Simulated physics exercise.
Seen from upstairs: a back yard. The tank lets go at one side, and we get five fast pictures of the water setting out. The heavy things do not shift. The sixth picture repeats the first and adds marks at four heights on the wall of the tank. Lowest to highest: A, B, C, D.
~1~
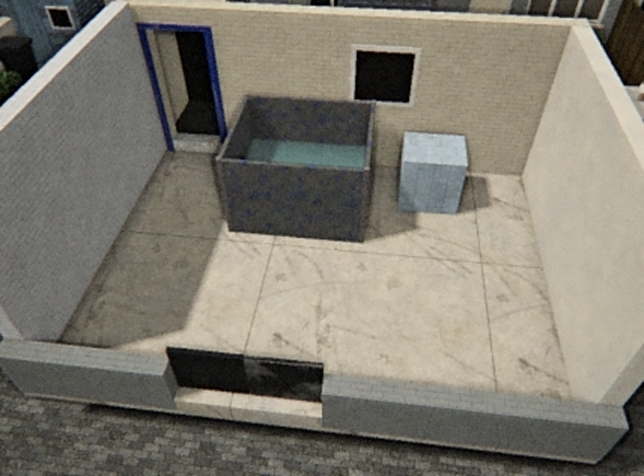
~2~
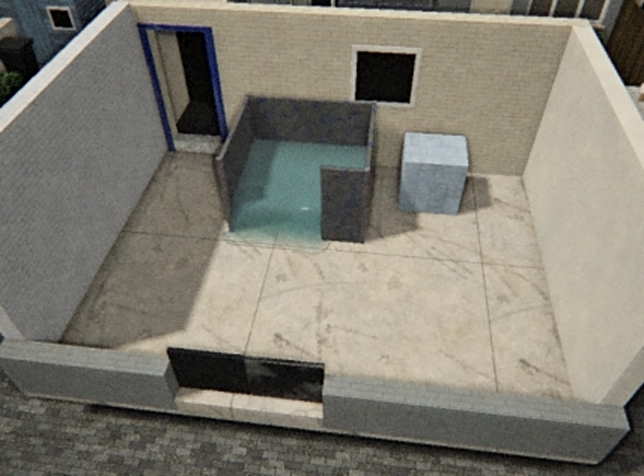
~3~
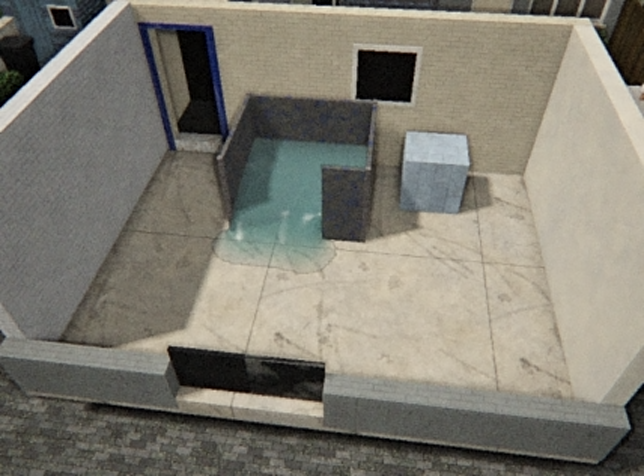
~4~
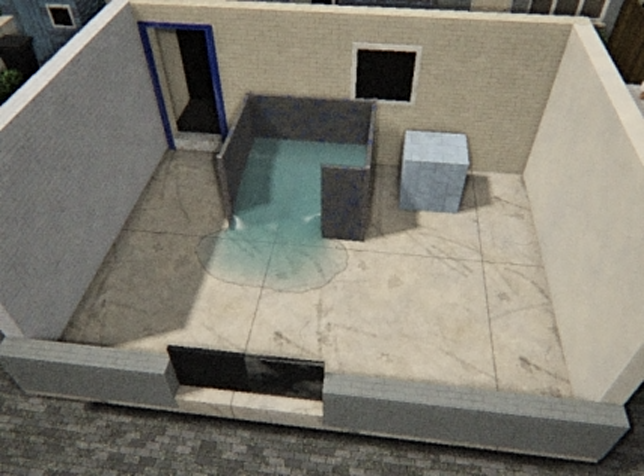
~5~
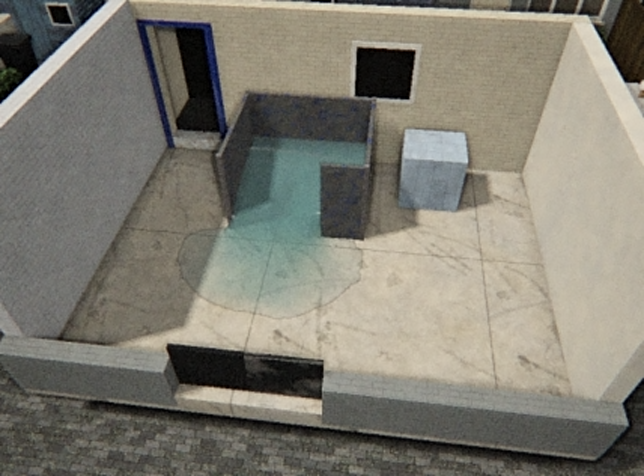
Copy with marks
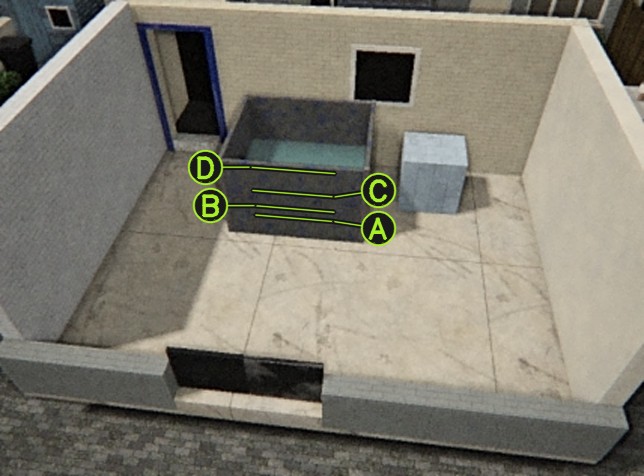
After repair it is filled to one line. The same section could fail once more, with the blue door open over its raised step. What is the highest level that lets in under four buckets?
C will do.
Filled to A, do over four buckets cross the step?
No, not at all.
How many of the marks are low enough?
Three of them.
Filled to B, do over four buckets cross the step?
No, not at all.
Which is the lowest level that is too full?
That is level D.
On the marked copy, A at (294, 218); B at (294, 208); C at (293, 193); D at (291, 170); from the bottom up A, B, C, D.
For level A, nothing gets over.
For level B, nothing gets over.
For level C, a bucket or two gets in.
For level D, about 12 bucketfuls get in.
